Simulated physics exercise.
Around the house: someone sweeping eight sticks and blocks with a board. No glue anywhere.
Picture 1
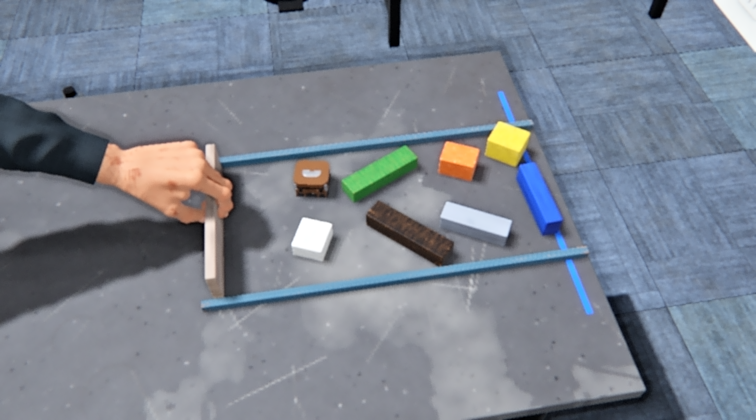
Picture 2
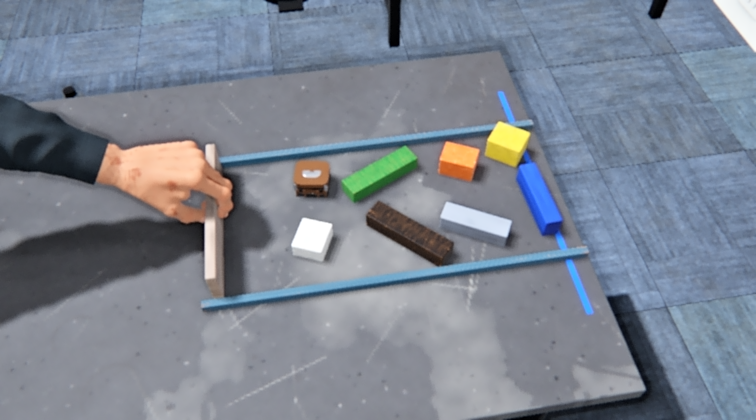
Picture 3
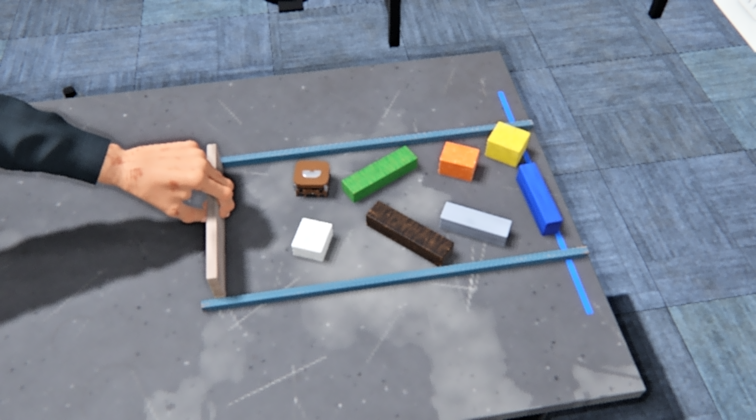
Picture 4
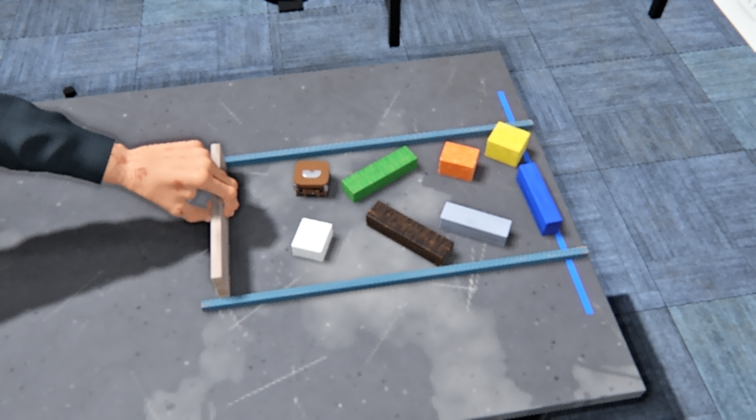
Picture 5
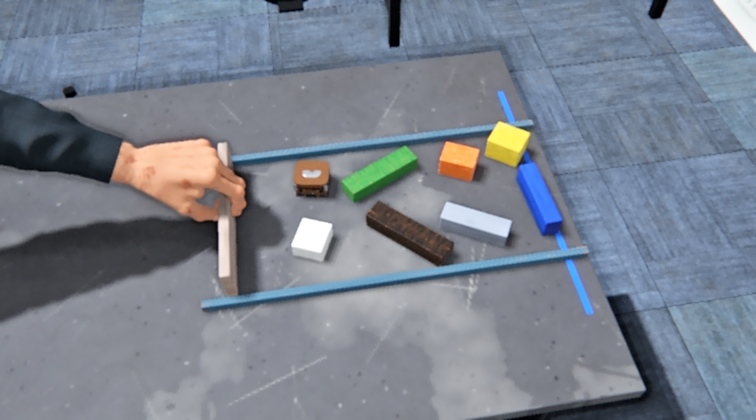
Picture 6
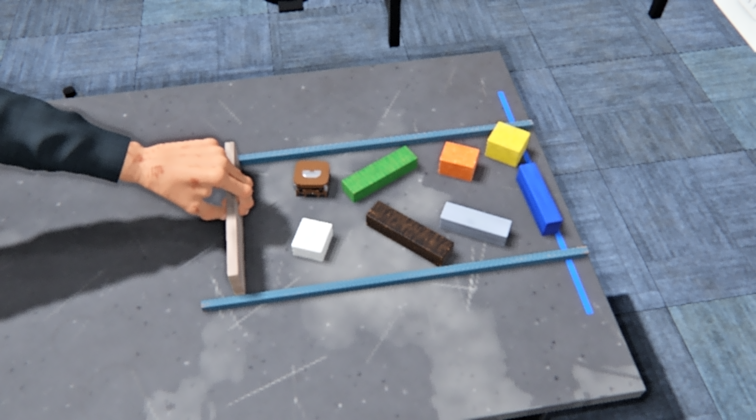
On a dark tabletop between two blue strips, a hand held a board upright at the left, then slid it slightly right toward the scattered colored blocks and sticks, which all stayed still.
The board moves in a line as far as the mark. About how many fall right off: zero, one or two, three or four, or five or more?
Outcome: The number that fall off is five or more.
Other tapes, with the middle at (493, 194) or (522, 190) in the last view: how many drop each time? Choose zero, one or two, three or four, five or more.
In that order: Three or four; five or more.
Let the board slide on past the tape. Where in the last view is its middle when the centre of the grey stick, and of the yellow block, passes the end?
About (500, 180), and (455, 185) for the other.
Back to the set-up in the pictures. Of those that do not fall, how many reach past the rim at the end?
The number is 2.
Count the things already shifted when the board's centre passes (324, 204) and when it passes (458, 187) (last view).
First 3, then 8.
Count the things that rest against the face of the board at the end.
In contact: 2.
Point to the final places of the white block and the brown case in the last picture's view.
First (563, 201), then (543, 149).
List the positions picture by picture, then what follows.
The first frame shows blue stick (538, 198); yellow block (507, 144); orange block (459, 162); board (215, 218); tape (539, 188).
The second frame shows yellow block (507, 145); board (215, 218).
The third frame shows orange block (459, 162); grey stick (475, 224).
The fourth frame shows blue stick (538, 199); black bar (409, 234).
The fifth frame shows yellow block (507, 145); white block (313, 240).
The sixth frame shows blue stick (538, 199); yellow block (507, 145); orange block (459, 162); board (235, 216); tape (539, 188).
Early on, none off yet; blue stick at rest near (538, 199); yellow block at rest near (507, 145); orange block at rest near (461, 162).
Finally, the number that fall off is five or more; lost, green bar, black bar, grey stick, orange block, yellow block and blue stick.
